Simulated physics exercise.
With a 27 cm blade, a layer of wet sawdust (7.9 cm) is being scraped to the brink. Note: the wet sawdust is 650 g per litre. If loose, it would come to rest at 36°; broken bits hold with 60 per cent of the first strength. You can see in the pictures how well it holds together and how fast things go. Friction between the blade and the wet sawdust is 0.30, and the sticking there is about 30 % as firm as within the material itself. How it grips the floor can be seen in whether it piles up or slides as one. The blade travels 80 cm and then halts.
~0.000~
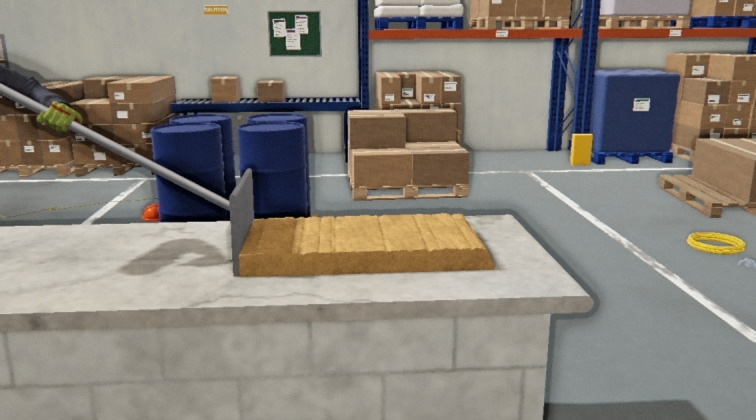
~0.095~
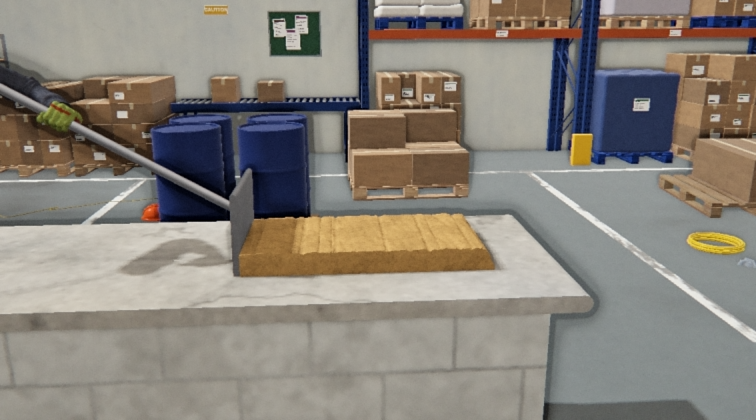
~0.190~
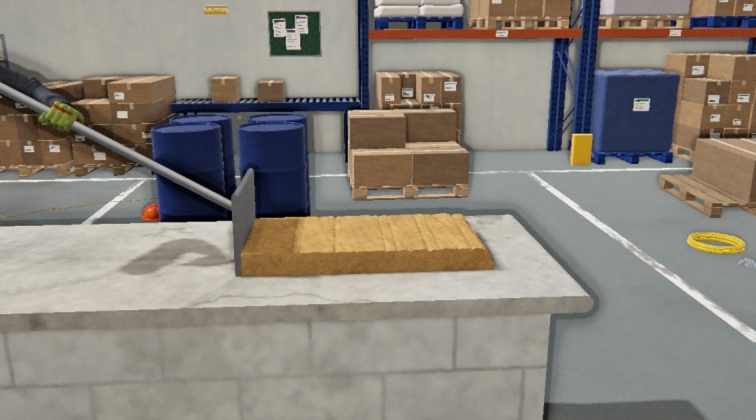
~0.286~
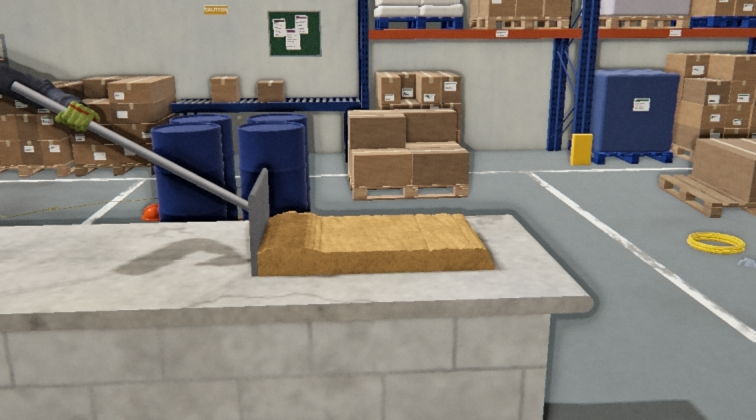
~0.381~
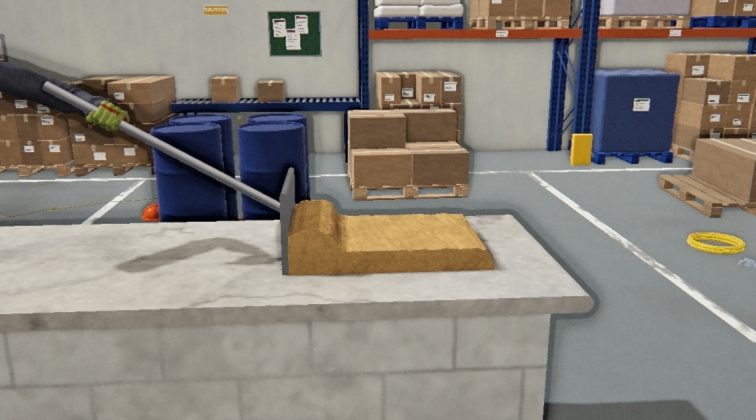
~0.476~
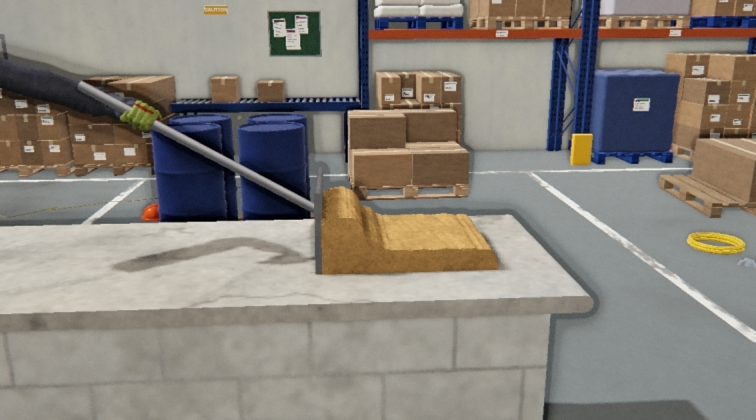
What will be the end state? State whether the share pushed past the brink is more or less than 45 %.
Less.
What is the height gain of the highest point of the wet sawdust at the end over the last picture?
Measured change: Some 2 cm.
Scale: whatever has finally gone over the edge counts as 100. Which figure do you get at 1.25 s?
I'd reckon around 100 per cent.
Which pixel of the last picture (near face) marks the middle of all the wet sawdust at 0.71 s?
That point lands roughly at (464, 251).
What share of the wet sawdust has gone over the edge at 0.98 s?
I'd say close to 6 in a hundred.
After 0.71 s, 0 % has gone over the edge.
After 0.98 s, 6 % has gone over the edge.
After 1.25 s, 31 % has gone over the edge.
After 1.52 s, 31 % has gone over the edge.
After 1.65 s, 31 % has gone over the edge.
